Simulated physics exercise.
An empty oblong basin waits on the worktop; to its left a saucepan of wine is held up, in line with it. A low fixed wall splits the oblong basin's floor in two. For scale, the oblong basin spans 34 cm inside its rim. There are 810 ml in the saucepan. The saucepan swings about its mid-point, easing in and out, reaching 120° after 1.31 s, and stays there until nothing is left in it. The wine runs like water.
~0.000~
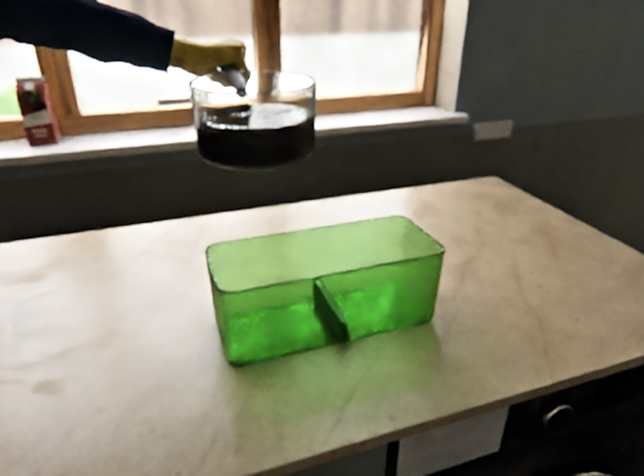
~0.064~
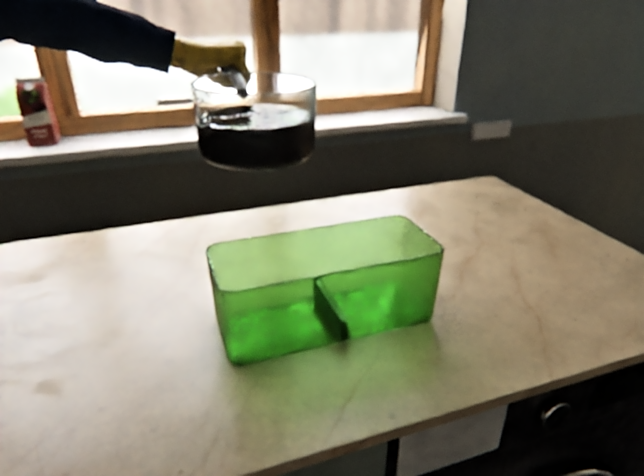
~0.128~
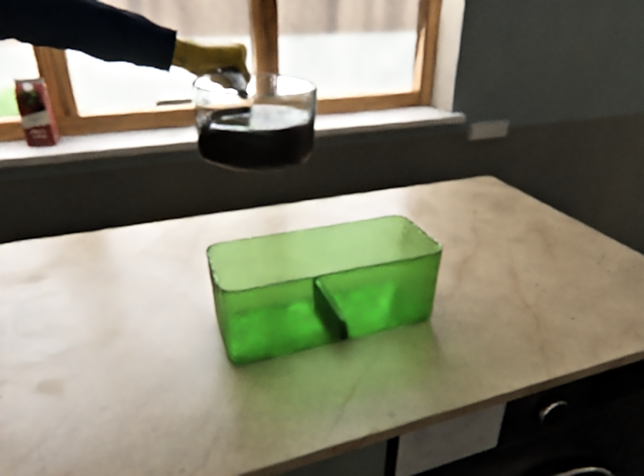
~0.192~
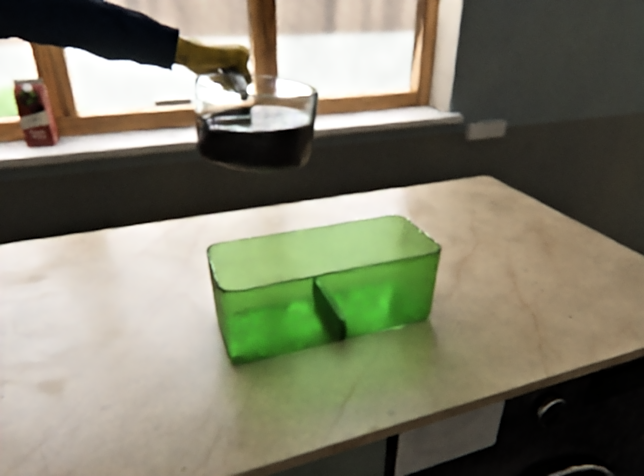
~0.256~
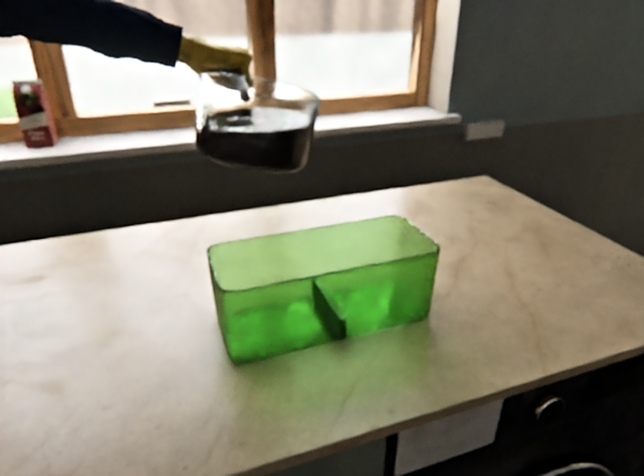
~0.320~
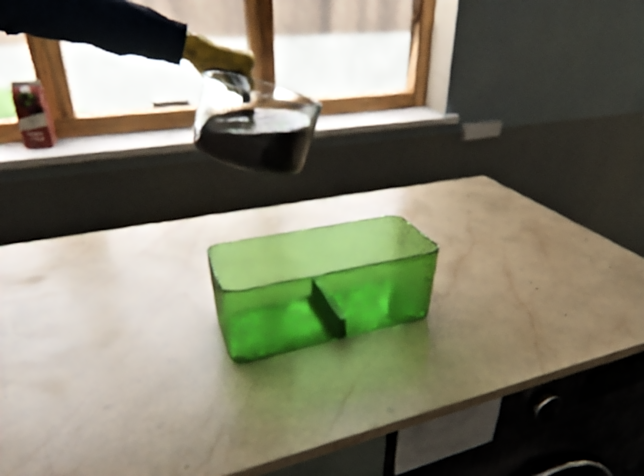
A gloved hand holding a clear saucepan of dark liquid above a green oblong basin on a worktop, slowly tilting it rightward.
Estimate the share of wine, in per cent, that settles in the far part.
About 76 per cent.
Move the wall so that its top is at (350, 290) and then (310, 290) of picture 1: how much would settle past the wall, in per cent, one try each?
First 55, then 95 per cent.
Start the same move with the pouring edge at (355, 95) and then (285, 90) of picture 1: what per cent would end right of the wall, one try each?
First 85, then 55 per cent.
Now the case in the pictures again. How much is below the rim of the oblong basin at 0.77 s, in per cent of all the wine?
Near 4 in a hundred.
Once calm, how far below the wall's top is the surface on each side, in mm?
Left about 28 mm, right about 8 mm.
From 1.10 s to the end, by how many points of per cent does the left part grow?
Near 18 in a hundred.
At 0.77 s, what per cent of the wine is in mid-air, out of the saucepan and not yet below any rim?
About 34 per cent.
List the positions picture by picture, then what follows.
In the first picture, tilt 0°; pouring edge (312, 80); surface from (196, 120) to (308, 111); the oblong basin's rim runs from (211, 269) to (425, 233); the wall's top is at (329, 298).
In the second picture, tilt 1°; pouring edge (312, 81); surface from (197, 121) to (309, 112).
In the third picture, tilt 3°; pouring edge (313, 85); surface from (198, 122) to (308, 113).
In the fourth picture, tilt 6°; pouring edge (314, 89); surface from (198, 123) to (308, 115).
In the fifth picture, tilt 11°; pouring edge (316, 96); surface from (197, 124) to (308, 116).
In the sixth picture, tilt 17°; pouring edge (317, 103); surface from (197, 125) to (309, 117).
After 0.77 s the tilt is 76° and 63 per cent is still to pour, 0 is left of the wall and 3 right of it.
After 1.10 s the tilt is 112° and 9 per cent is still to pour, 6 is left of the wall and 68 right of it.
After 1.44 s the tilt is 120° and 0 per cent is still to pour, 18 is left of the wall and 81 right of it.
After 1.81 s the tilt is 120° and 0 per cent is still to pour, 23 is left of the wall and 76 right of it.
In the end 24 per cent lies left of the wall, 76 right of it and 1 outside.
